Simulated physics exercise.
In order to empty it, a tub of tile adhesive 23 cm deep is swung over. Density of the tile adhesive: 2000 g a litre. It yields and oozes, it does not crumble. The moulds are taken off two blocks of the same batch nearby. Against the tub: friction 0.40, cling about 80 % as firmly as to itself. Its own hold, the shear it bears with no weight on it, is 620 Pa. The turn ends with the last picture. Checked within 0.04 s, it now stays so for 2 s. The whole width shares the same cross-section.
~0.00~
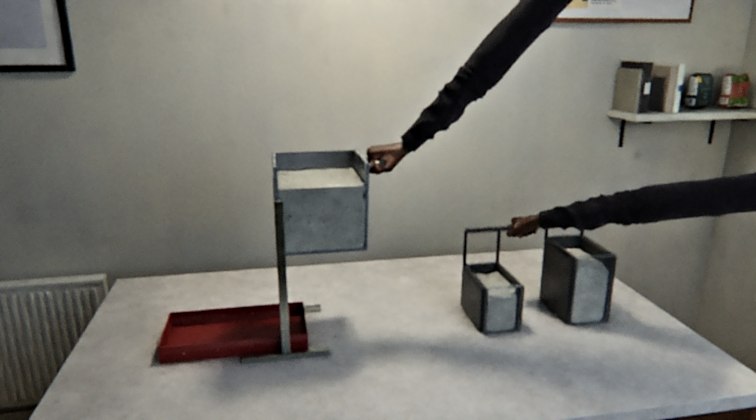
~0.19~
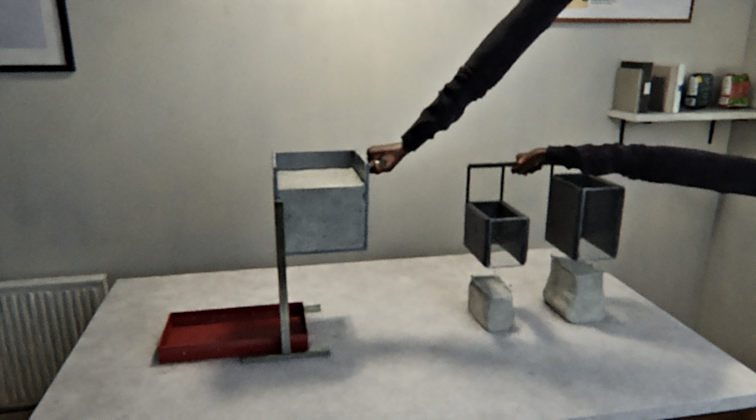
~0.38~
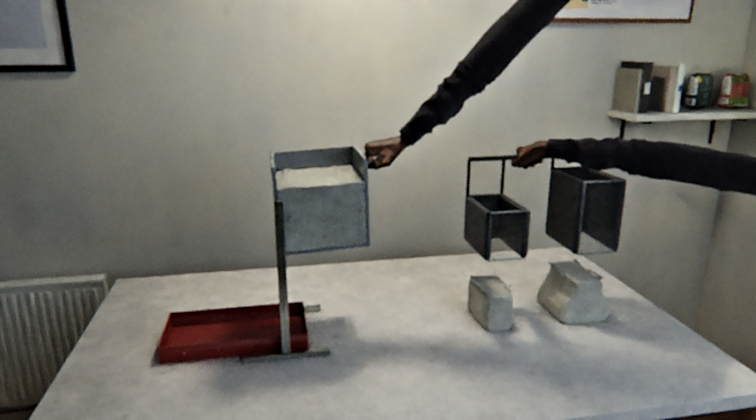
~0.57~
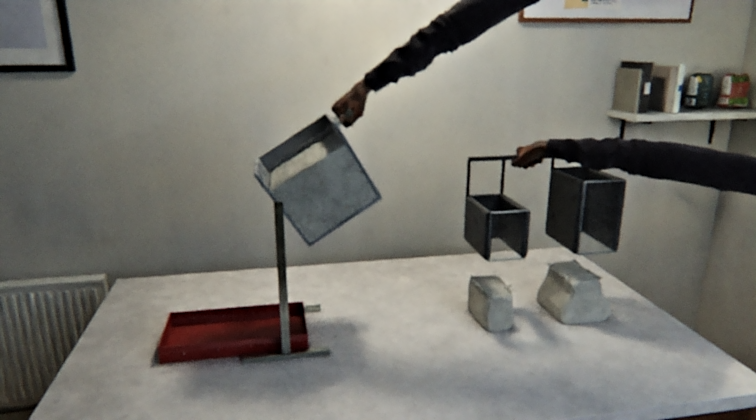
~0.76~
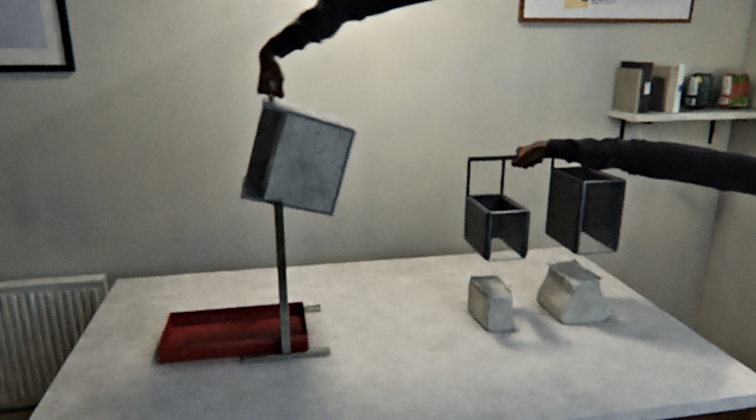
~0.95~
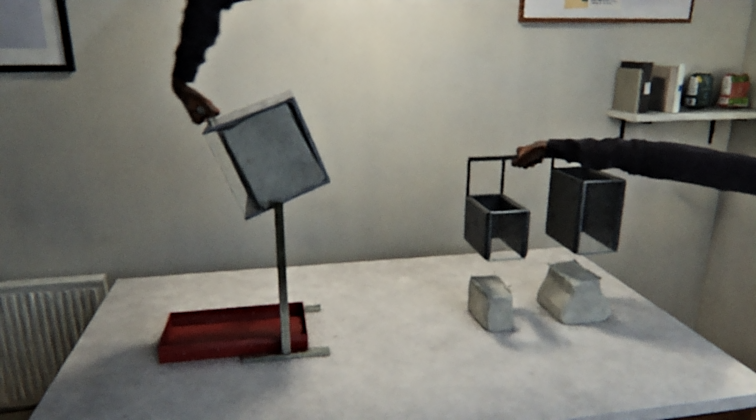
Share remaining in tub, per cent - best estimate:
Approx. 0 %.
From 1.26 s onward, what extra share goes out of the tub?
Share of load from then on: Approx. 30 %.
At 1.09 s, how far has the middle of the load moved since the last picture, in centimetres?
9 cm.
By 1.09 s, the tub is at 111 degrees and holds 77 %.
By 1.26 s, the tub is at 111 degrees and holds 30 %.
By 1.43 s, the tub is at 111 degrees and holds 21 %.
By 1.60 s, the tub is at 111 degrees and holds 13 %.
By 2.95 s, at the end, the tub is at 111 degrees and holds 0 %.
